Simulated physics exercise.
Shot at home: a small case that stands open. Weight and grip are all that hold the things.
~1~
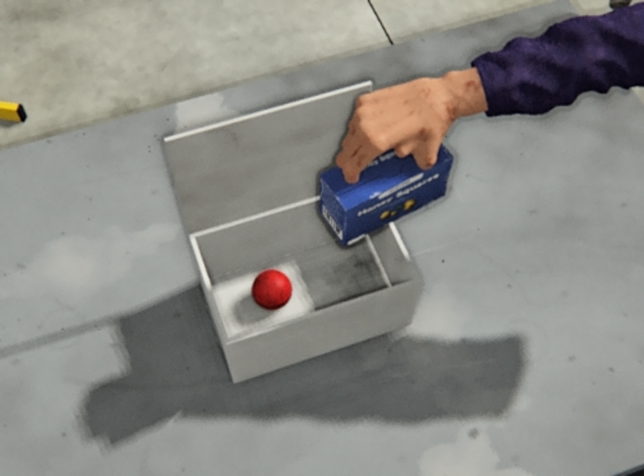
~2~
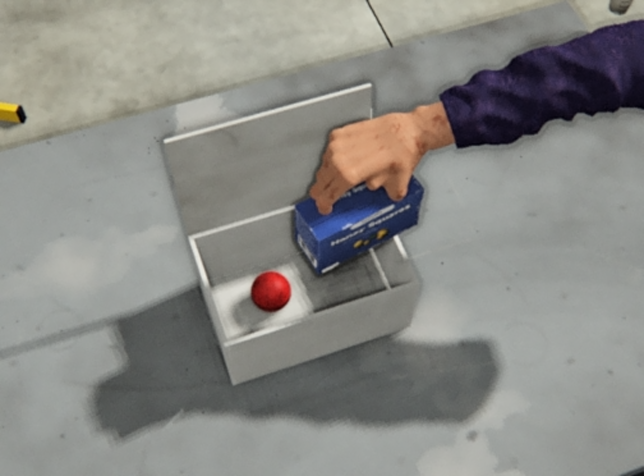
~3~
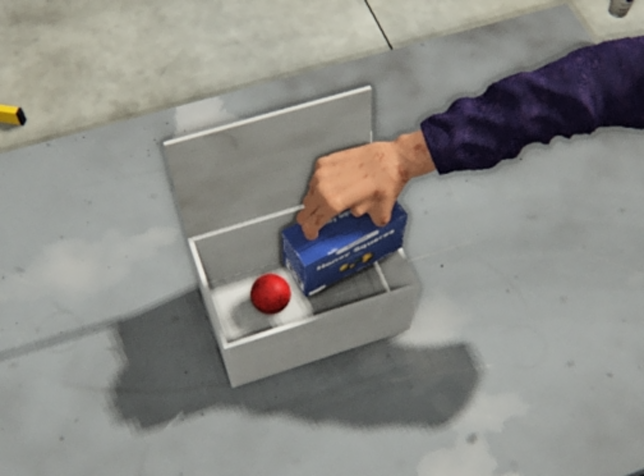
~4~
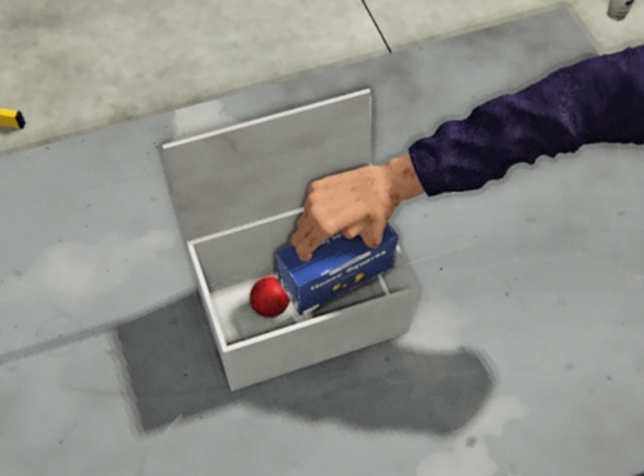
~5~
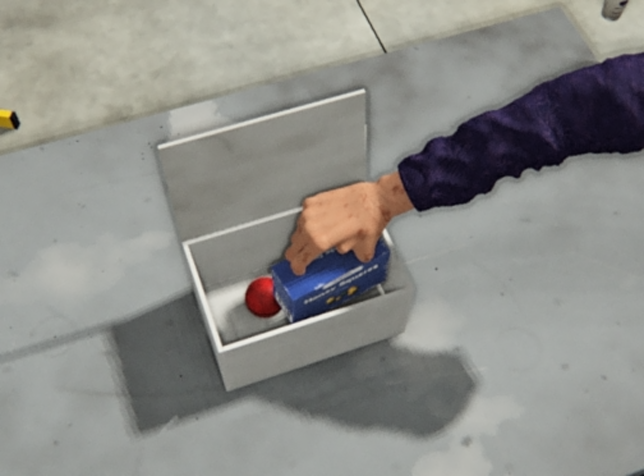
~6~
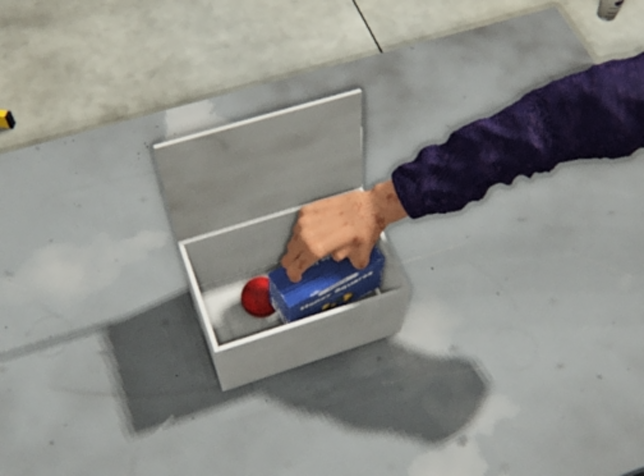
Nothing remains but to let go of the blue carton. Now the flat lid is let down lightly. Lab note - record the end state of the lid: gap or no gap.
In the end, the box is closed up fine.
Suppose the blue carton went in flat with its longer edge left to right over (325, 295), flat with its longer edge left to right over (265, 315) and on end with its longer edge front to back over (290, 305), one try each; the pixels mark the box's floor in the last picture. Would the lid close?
First - shut down; second - shut down; third - shut down.
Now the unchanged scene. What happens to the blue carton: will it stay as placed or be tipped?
As it turns out, the blue carton keeps its original angle.
Then, 0.90 s after the last picture, lid starting down; blue carton slid a little near (325, 303); red ball rolled a little.
Then, 1.60 s after the last picture, lid 61° above the rim; blue carton slid a little near (325, 303); red ball rolled about its own width.
Then, 2.20 s after the last picture, lid 20° above the rim; blue carton slid a little near (325, 303); red ball rolled about its own width.
At rest, lid shut; moved from the start, red ball and blue carton. Seen from the same camera at the end, blue carton near (325, 303).
